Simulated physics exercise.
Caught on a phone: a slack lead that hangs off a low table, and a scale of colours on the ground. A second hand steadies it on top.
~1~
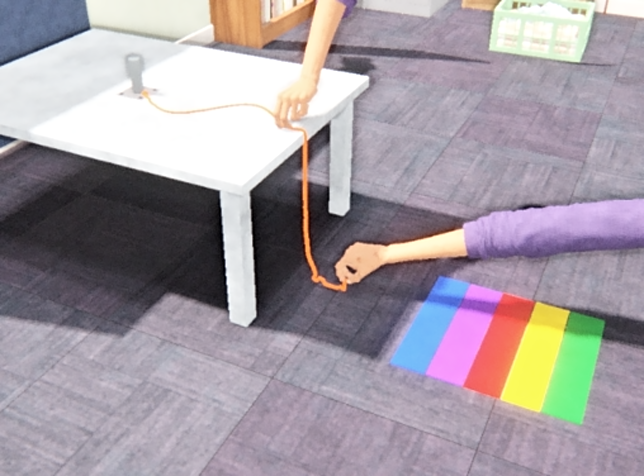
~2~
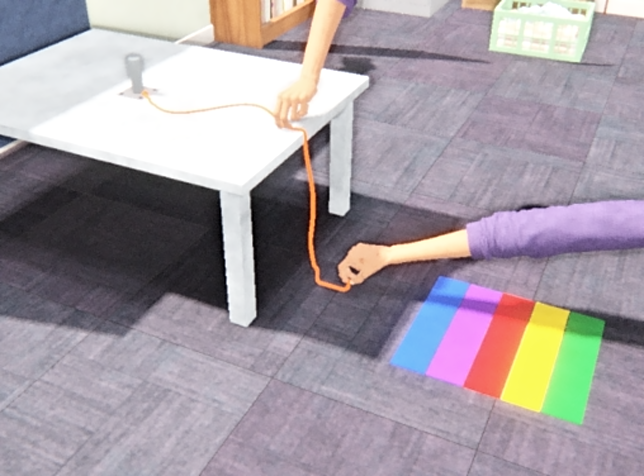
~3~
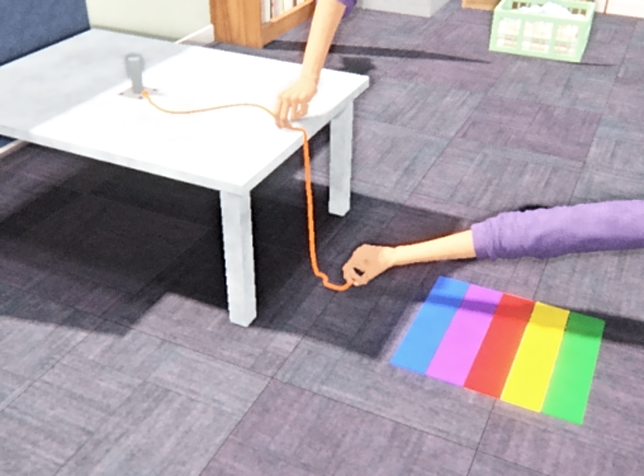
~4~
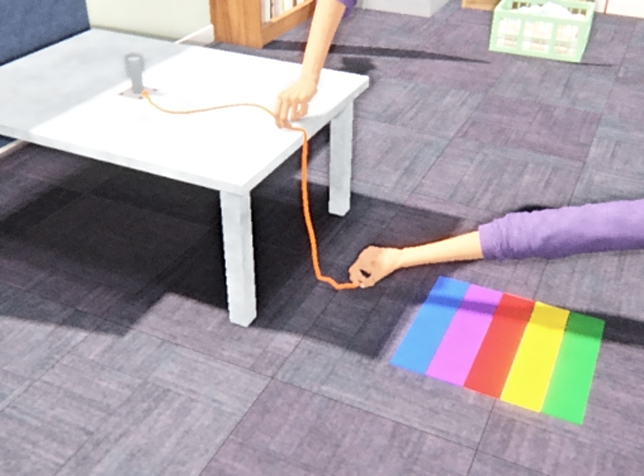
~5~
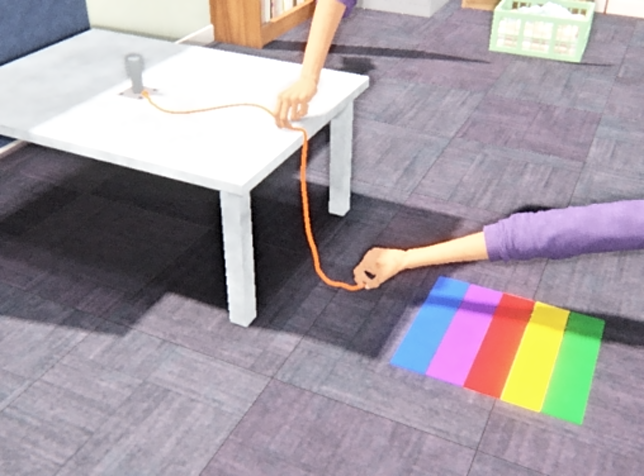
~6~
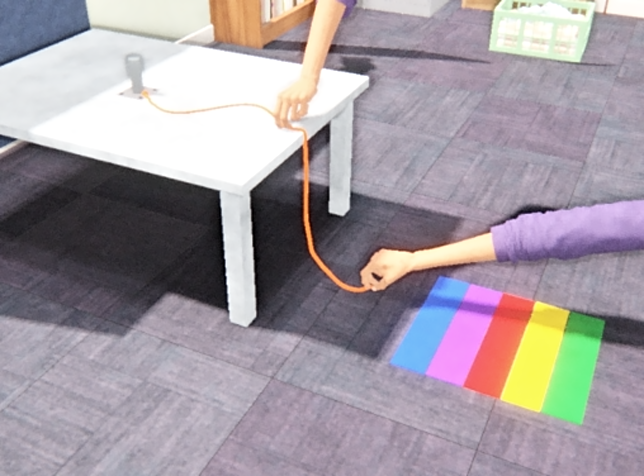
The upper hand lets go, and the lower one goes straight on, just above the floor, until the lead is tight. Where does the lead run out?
It gets as far as the red strip.
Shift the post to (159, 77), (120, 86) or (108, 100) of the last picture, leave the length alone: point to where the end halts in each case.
Near (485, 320), (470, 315) and (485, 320).
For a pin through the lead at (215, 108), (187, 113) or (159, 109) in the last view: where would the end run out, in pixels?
Try by try, around (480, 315), (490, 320) and (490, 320).
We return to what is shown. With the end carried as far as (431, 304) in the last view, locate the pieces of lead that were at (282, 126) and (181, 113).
About (308, 147), and the other about (206, 104).
Soon after, end near (431, 304); over blue.
After that, end near (476, 317); over purple.
At the stop, end near (505, 325); over red. The red one.
